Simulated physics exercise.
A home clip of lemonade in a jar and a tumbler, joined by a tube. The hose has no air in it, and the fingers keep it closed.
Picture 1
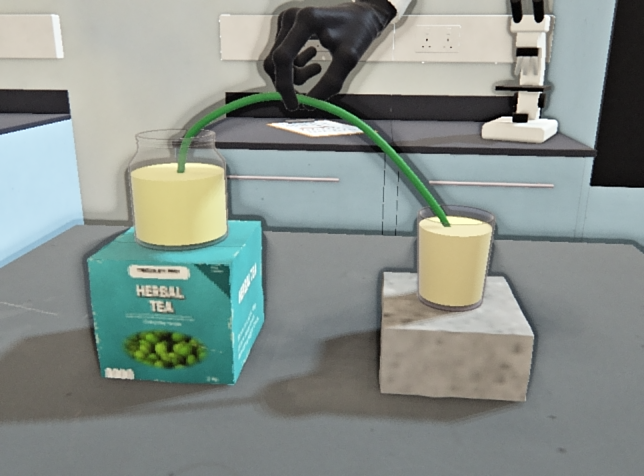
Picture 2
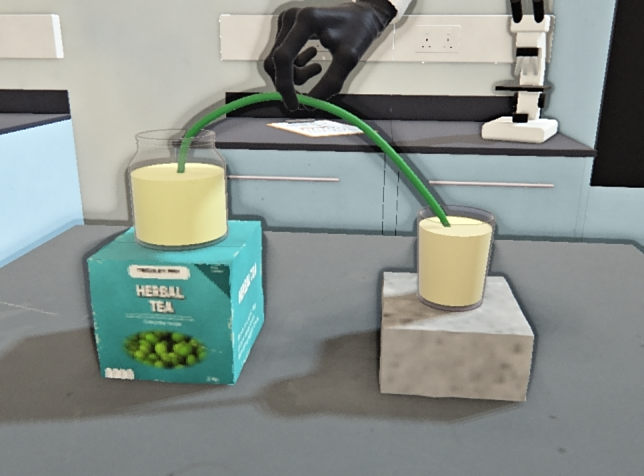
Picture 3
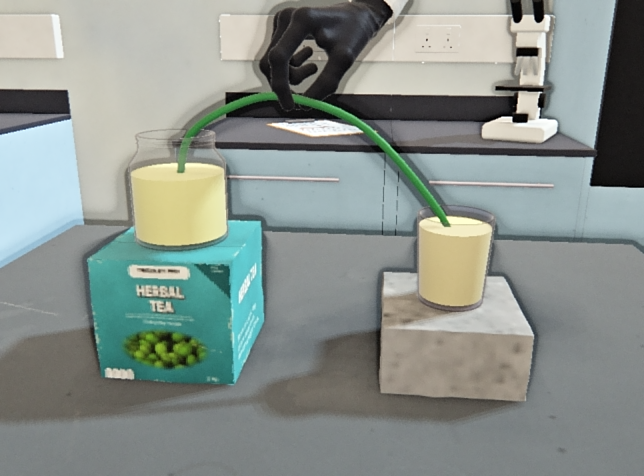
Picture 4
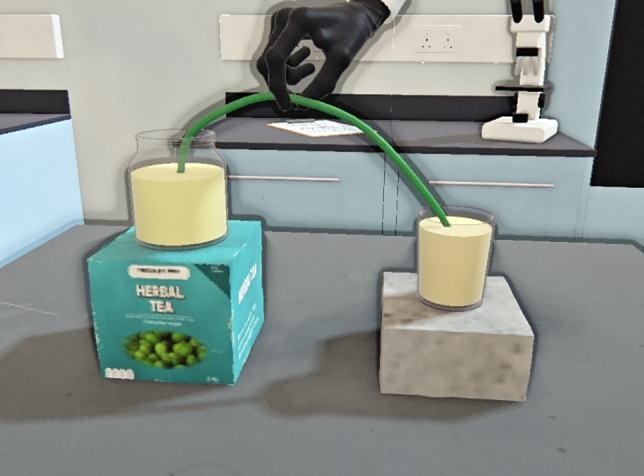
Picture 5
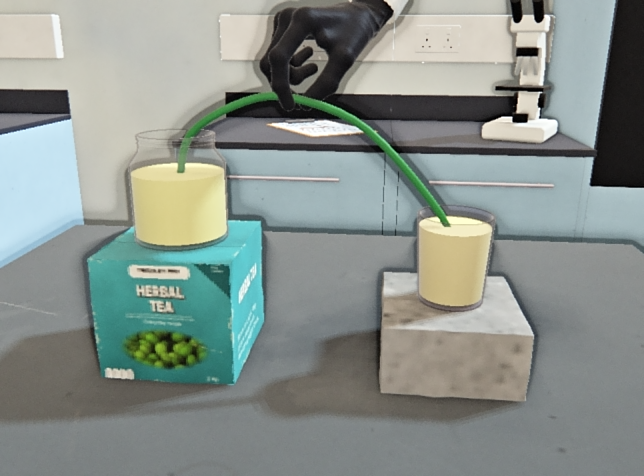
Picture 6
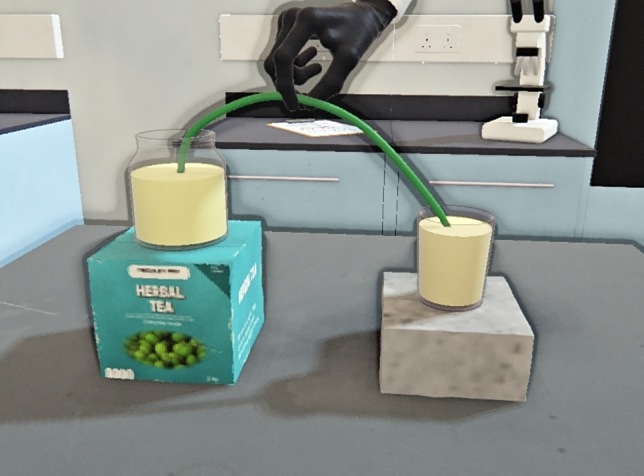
In this clip, a black-gloved hand pinches a green tube linking a jar of pale yellow liquid on a herbal tea box to a fuller tumbler on a block at right; the fingers shift slightly while the liquid levels stay unchanged.
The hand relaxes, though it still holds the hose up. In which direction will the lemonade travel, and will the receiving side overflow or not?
Flow - rightward, taker - it overflows.
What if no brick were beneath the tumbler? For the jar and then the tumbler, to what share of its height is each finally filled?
15 % and 100 %.
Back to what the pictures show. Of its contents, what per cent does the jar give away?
Share passed on: Around 55 percent.
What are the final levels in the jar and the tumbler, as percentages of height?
In turn 30 and 100 per cent.
A moment on, the jar is about half full; the tumbler is full to the brim; a puddle lies under the lower one.
Further on, the jar is about a third full; the tumbler is full to the brim; a puddle lies under the lower one.
When it is over, the jar is about a quarter full; the tumbler is full to the brim; a puddle lies under the lower one; the two surfaces are level.
